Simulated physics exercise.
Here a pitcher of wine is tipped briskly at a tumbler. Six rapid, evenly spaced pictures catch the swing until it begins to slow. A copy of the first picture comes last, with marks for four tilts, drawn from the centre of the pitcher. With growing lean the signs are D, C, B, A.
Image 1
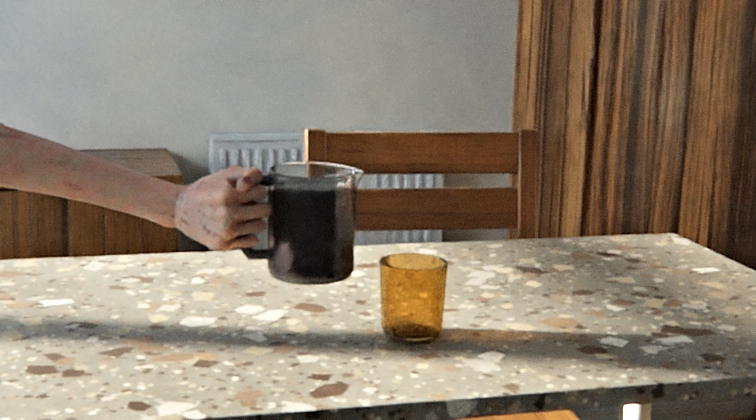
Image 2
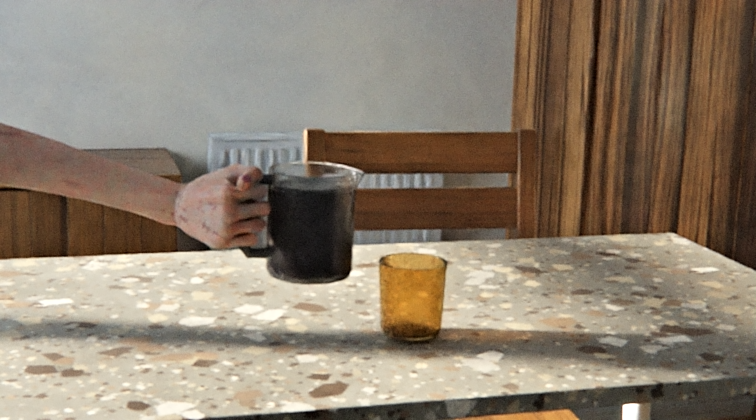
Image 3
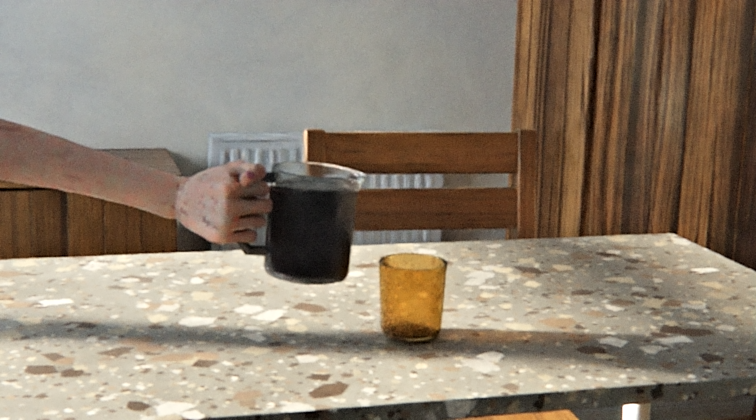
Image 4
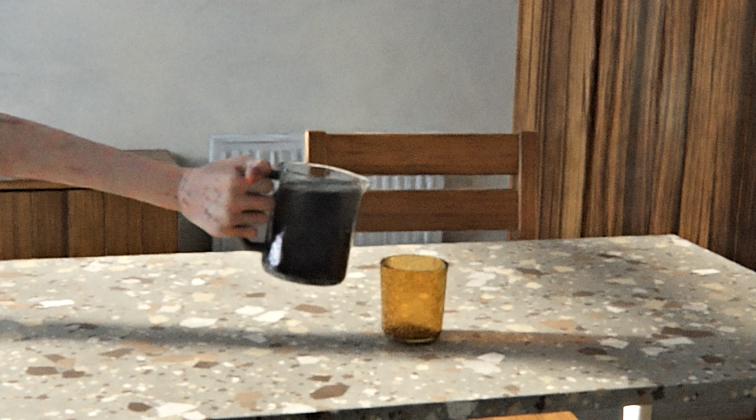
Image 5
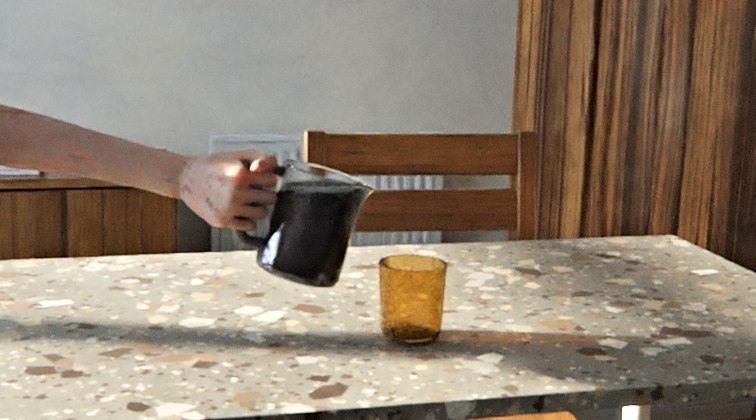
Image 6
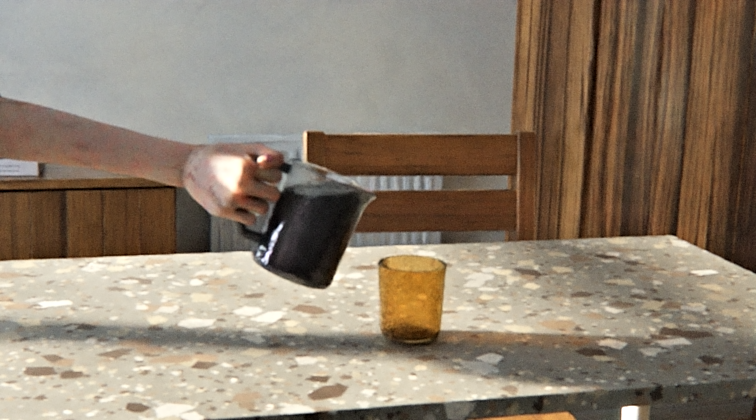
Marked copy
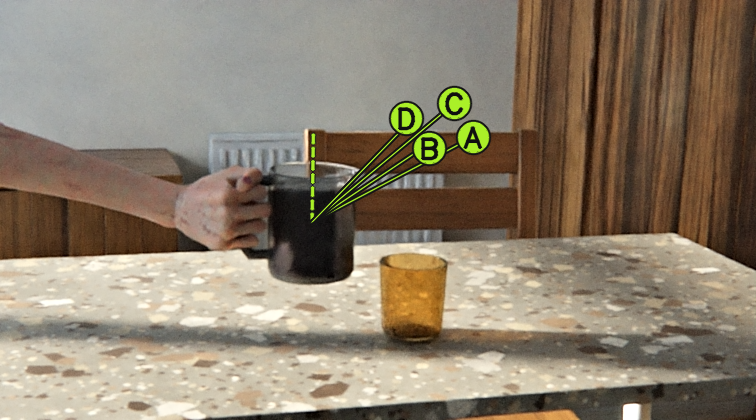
A hand held a glass pitcher of dark wine upright beside an amber tumbler on a speckled table, then tilted it partway to the right toward the tumbler, with nothing leaving the lip.
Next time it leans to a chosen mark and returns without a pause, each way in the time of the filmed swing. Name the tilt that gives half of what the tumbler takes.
C.
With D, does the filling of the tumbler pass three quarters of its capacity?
No.
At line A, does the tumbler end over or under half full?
Over.
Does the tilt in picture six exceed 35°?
No.
In lime, A at (458, 144); B at (412, 154); C at (441, 114); D at (397, 134).
Choosing A, the tumbler ends with about 82 % of what it can hold.
Choosing B, the tumbler ends with about 64 % of what it can hold.
Choosing C, the tumbler ends with about 50 % of what it can hold.
Choosing D, the tumbler ends with about 36 % of what it can hold.
